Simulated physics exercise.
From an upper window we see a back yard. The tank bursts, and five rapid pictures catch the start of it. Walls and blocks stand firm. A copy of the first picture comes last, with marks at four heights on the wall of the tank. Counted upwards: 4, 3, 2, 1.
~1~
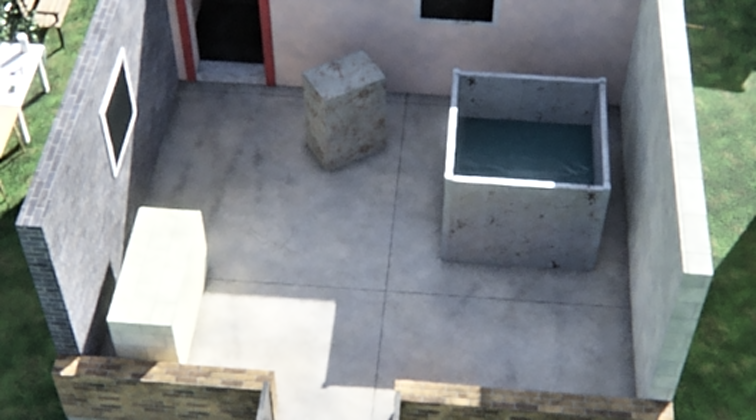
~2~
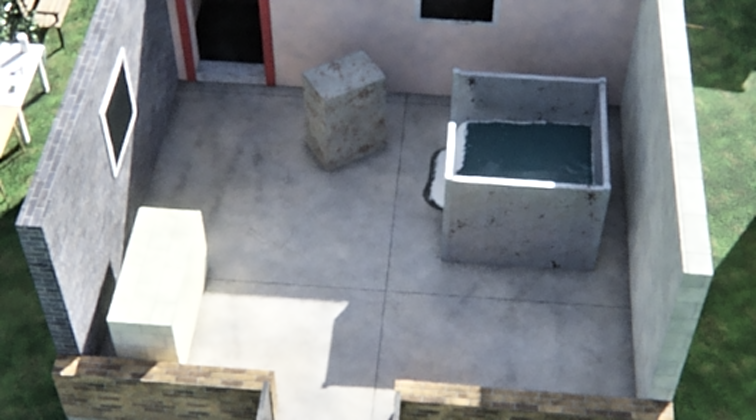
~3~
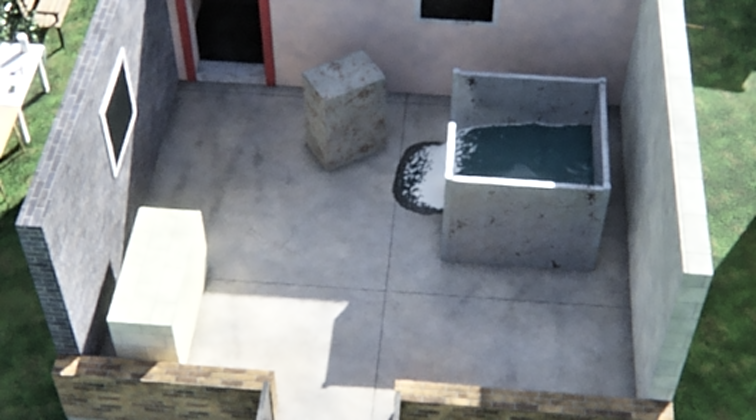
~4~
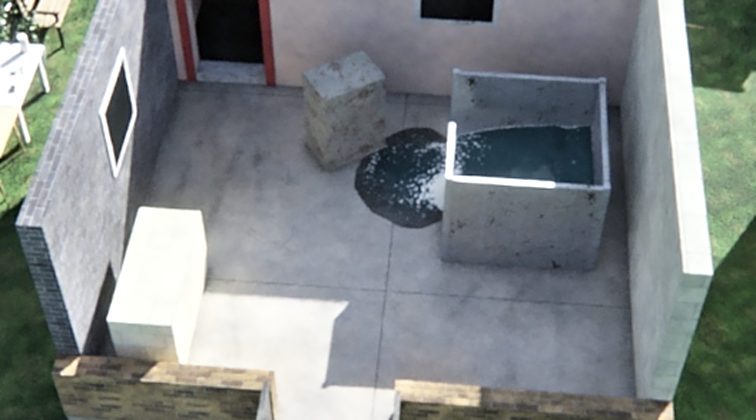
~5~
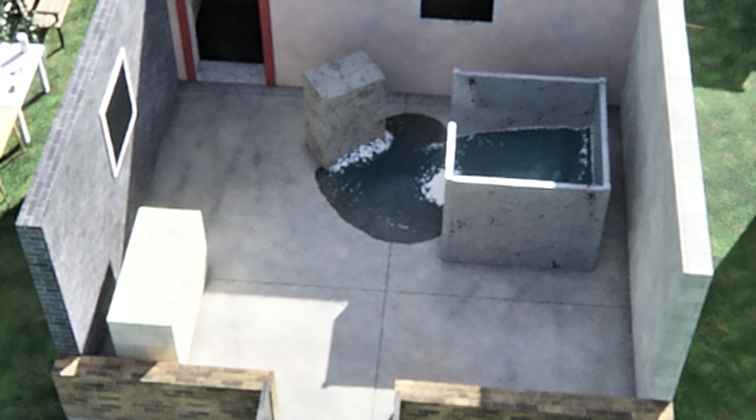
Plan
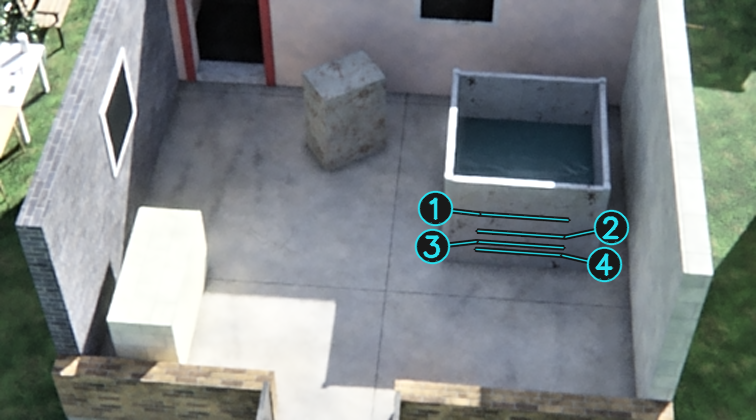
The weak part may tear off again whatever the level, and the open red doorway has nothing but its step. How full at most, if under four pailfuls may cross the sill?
1 will do.
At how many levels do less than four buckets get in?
All of them.
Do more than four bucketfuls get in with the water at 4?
No, that is safe.
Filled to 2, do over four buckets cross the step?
No.
In cyan, 1 at (523, 217); 2 at (521, 234); 3 at (519, 244); 4 at (518, 252); from the bottom up 4, 3, 2, 1.
For line 1, a bucket or two gets in.
For line 2, nothing gets over.
For line 3, nothing gets over.
For line 4, nothing gets over.
